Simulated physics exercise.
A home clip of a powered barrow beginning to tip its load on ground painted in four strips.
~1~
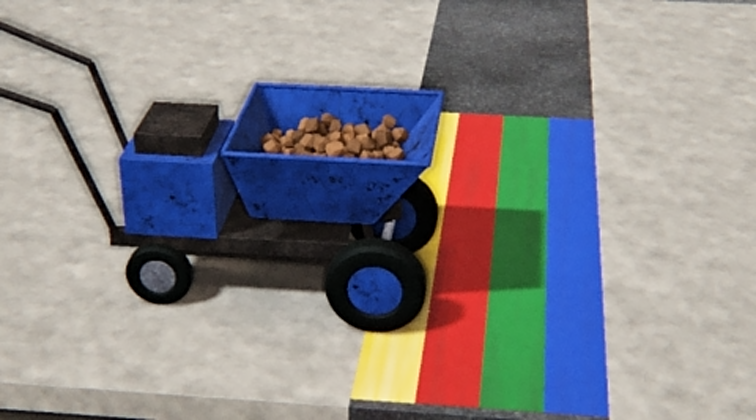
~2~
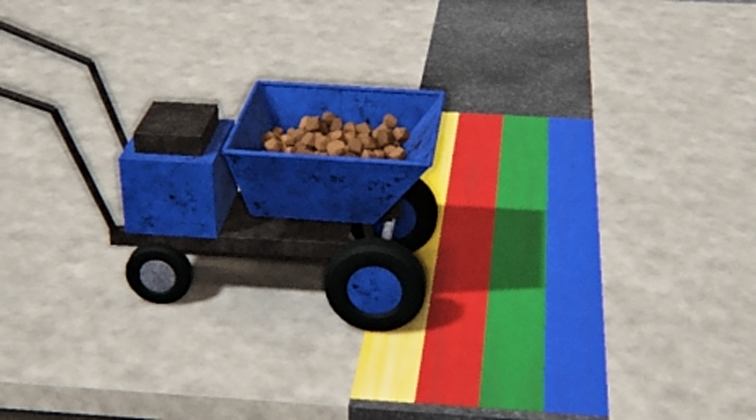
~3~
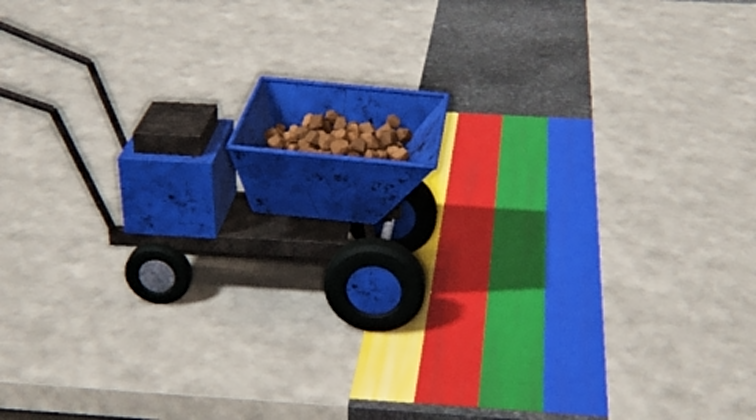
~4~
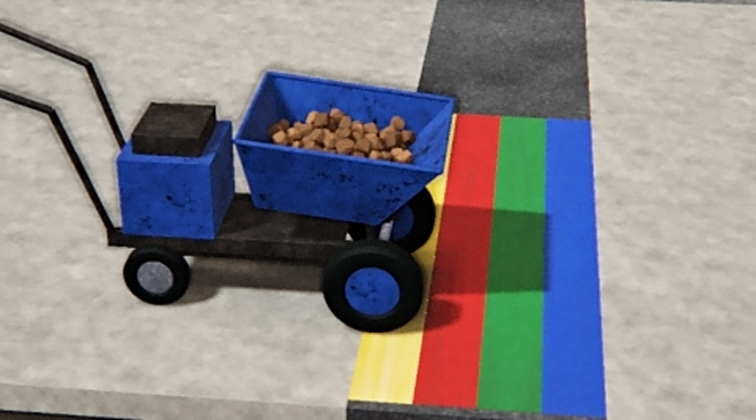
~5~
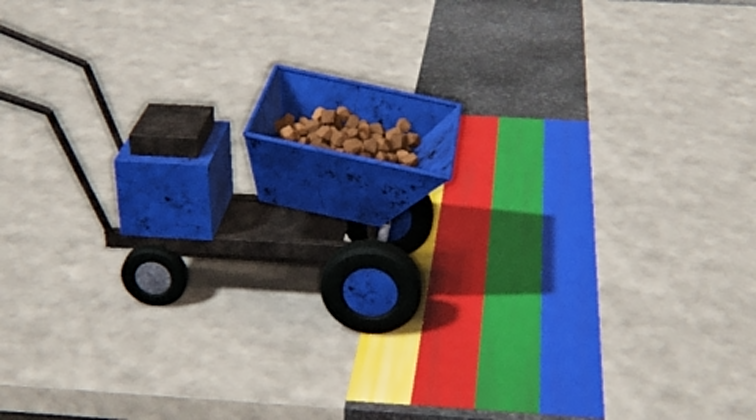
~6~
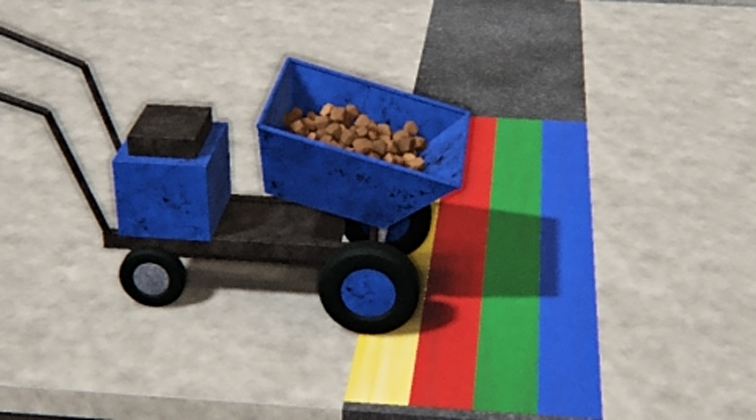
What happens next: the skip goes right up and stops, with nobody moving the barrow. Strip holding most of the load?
Blue.
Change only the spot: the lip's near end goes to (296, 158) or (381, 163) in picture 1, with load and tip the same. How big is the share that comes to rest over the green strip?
It comes out near 20 in a hundred for the first and near 40 in a hundred for the second.
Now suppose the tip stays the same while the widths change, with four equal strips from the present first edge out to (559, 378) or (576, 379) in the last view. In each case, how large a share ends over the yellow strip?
Shares: 0 %; then 0 %.
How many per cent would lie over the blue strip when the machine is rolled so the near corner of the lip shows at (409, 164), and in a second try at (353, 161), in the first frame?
Close to 40 in a hundred, and close to 20 in a hundred.
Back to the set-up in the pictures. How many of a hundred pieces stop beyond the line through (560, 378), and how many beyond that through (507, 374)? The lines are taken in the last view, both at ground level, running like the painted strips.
I'd say some 50 in a hundred, and after that 80 in a hundred.
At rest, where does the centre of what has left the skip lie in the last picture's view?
Roughly at pixel (579, 298).
Shortly afterwards, skip tipped steeply; the whole lot in the skip.
Next, skip tipped right over; near two thirds in the skip; a little over the green strip; near a quarter over the blue strip.
Some moments later, skip tipped right over; near a quarter in the skip; a little over the green strip; near half over the blue strip; near a quarter off the paint.
In the end, skip tipped right over; near a quarter in the skip; none at all over the yellow strip; none at all over the red strip; a little over the green strip; near half over the blue strip; near a quarter off the paint.
